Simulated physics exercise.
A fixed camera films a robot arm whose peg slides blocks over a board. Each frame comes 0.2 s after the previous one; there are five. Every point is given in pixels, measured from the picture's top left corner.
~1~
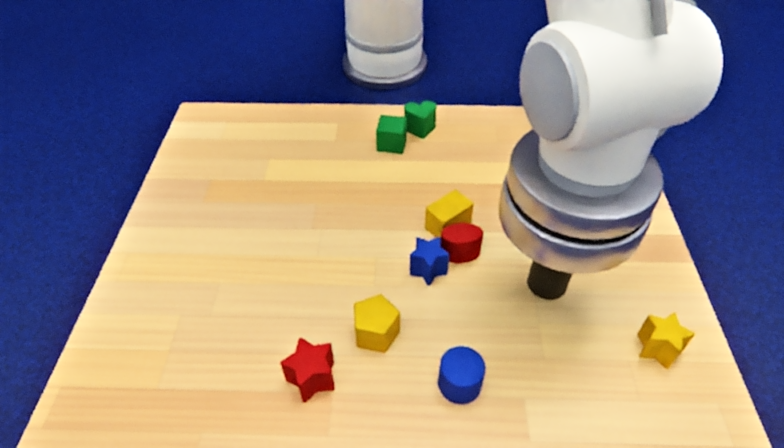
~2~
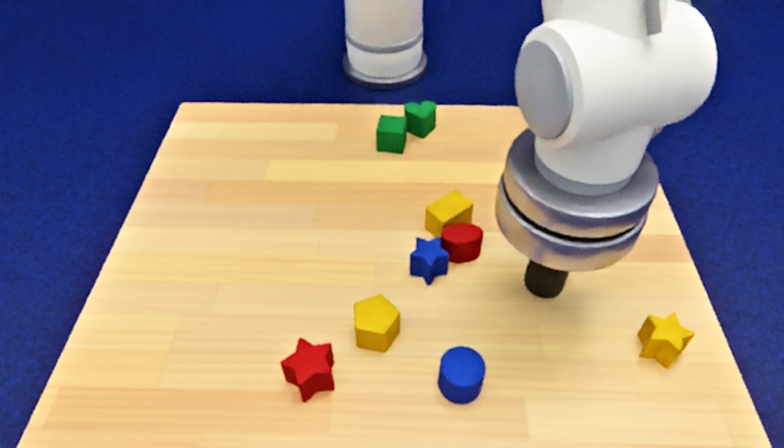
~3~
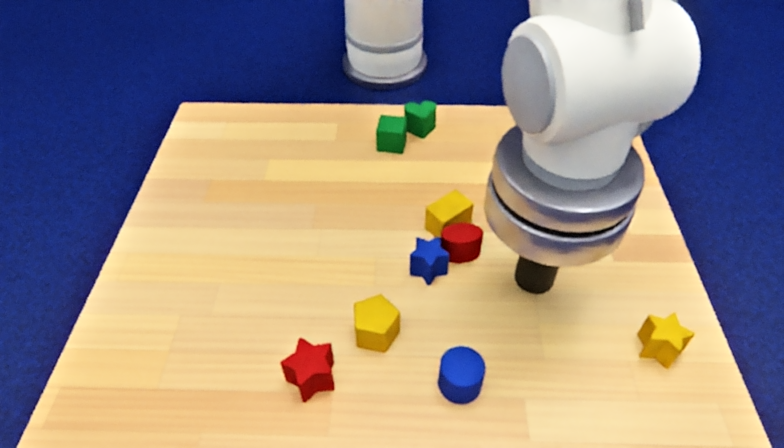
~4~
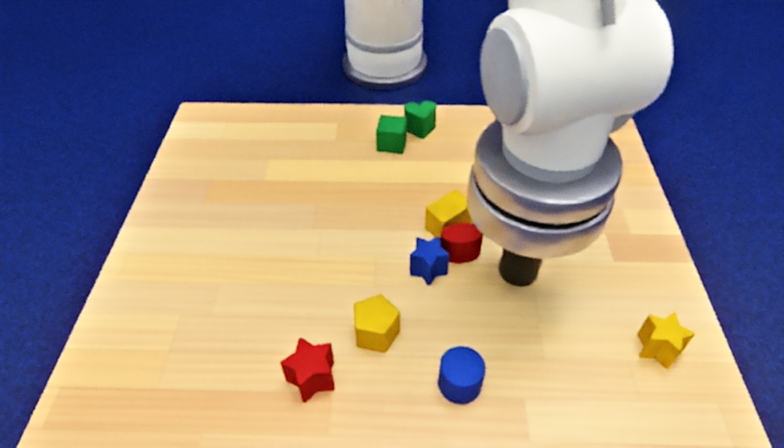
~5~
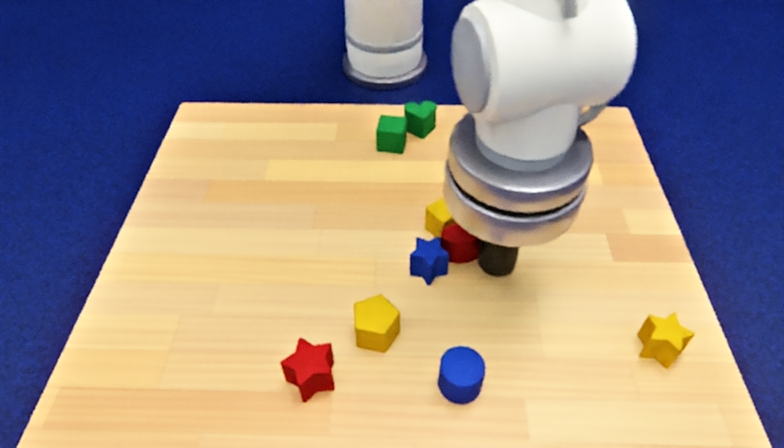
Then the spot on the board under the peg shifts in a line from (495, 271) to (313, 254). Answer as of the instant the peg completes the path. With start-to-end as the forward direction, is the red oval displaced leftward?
I believe not.
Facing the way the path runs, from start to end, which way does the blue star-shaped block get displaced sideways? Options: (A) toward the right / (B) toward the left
That would be B.
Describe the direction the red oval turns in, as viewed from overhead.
My prediction: CW.
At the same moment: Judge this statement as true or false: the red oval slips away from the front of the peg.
That claim is true.
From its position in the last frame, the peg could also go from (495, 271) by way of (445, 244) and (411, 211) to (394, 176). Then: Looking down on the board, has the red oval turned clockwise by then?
I believe not.
On the path given first. One third of the way, peg (433, 255); blue star-shaped block (401, 249); yellow rectangular block (442, 200), turned 45° clockwise; red oval (423, 218), turned 30° clockwise.
Two thirds of the way, peg (371, 250); blue star-shaped block (339, 248); yellow rectangular block (442, 200), turned 50° clockwise; red oval (420, 217), turned 35° clockwise.
At the end, peg (311, 244); yellow pentagonal block in place; blue star-shaped block (294, 257), turned 50° anticlockwise; yellow rectangular block (442, 200), turned 50° clockwise; red oval (420, 217), turned 35° clockwise.
